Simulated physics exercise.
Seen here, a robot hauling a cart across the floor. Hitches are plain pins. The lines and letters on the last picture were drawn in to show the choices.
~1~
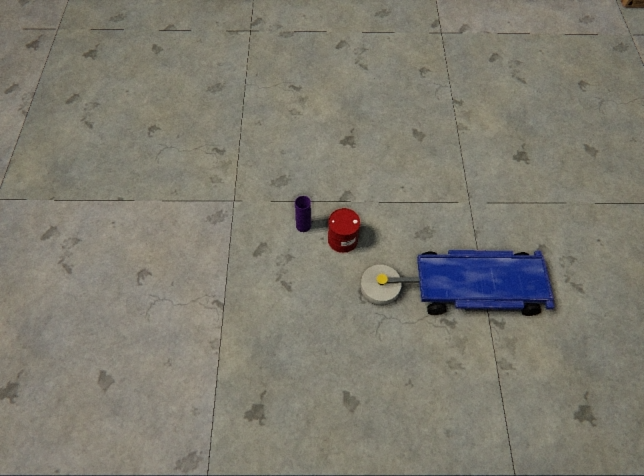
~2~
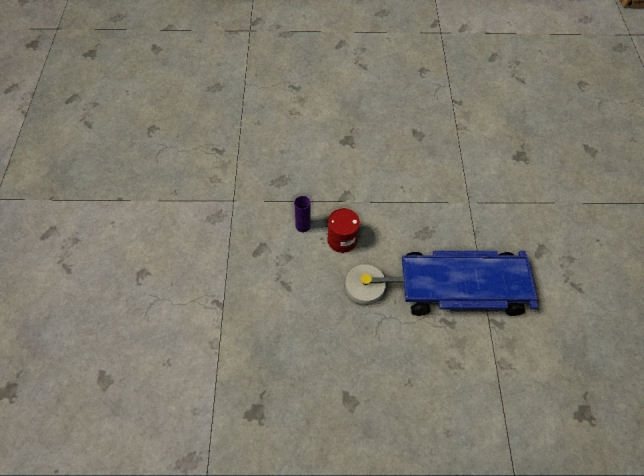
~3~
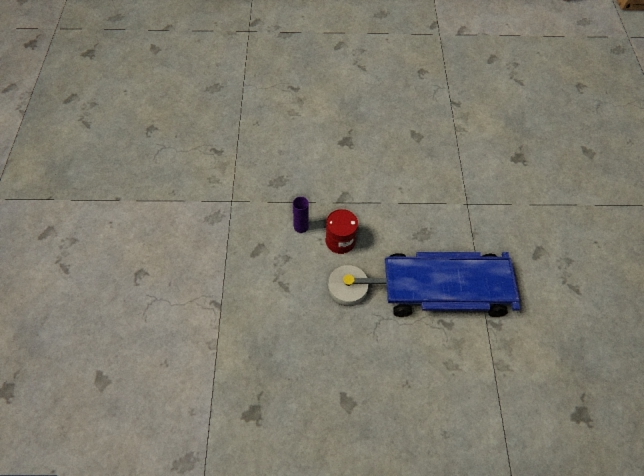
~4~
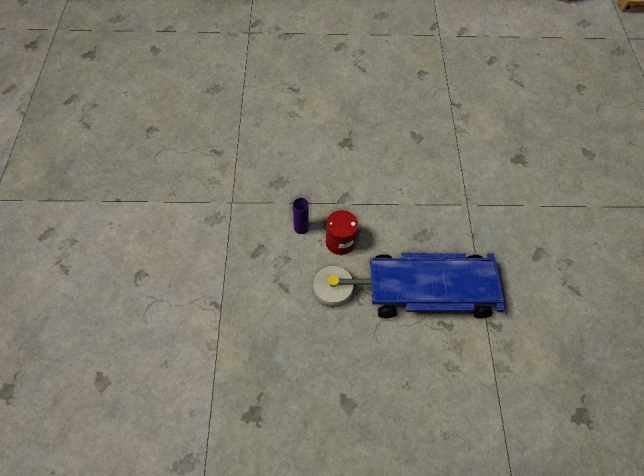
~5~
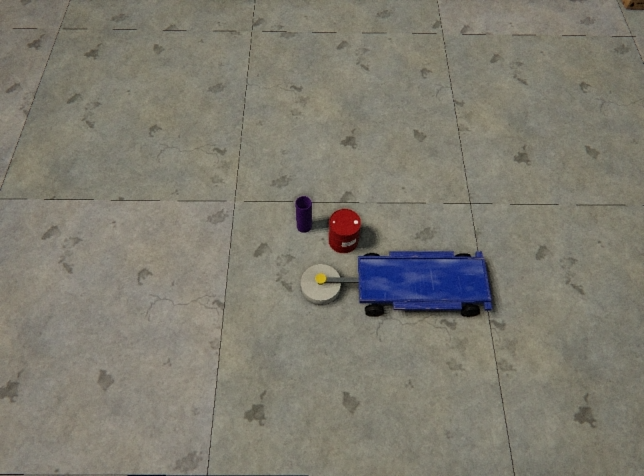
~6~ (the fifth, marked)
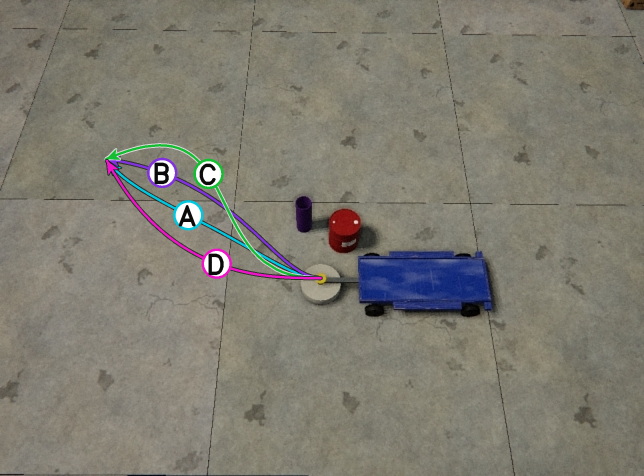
A small round white robot with a yellow top pulled a flat blue cart steadily leftward across the grey tiled floor, passing just below a red keg and a purple post that stayed still.
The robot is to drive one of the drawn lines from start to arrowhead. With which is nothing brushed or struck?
The robot should drive D.
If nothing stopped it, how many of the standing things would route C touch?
It touches two.
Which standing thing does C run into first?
It meets the red keg.
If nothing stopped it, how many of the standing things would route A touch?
In all, one.
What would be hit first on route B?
It meets the red keg.
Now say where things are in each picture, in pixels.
In the first frame, red keg (343, 240); purple post (304, 226); robot (381, 283).
In the second frame, robot (365, 283); blue cart (468, 278); red keg (342, 240).
In the third frame, robot (348, 284); blue cart (451, 279); red keg (340, 241).
In the fourth frame, robot (333, 285); blue cart (435, 281); red keg (341, 242).
In the fifth frame, robot (321, 283); blue cart (423, 279); red keg (343, 240); purple post (304, 226).
On the marked copy, A from (321, 278) via (206, 224) to (108, 162); B from (321, 278) via (218, 202) to (106, 159); C from (321, 278) via (217, 189) to (106, 159); D from (321, 278) via (180, 245) to (107, 161).
Taking D. A third of the way, robot (221, 270), cart (319, 276).
Two thirds of the way, robot (146, 218), cart (224, 251).
When it is over, robot (109, 165), cart (163, 211); nothing has been touched.
As for the rest, A meets the red keg; B meets the red keg and purple post; C meets the red keg and purple post.
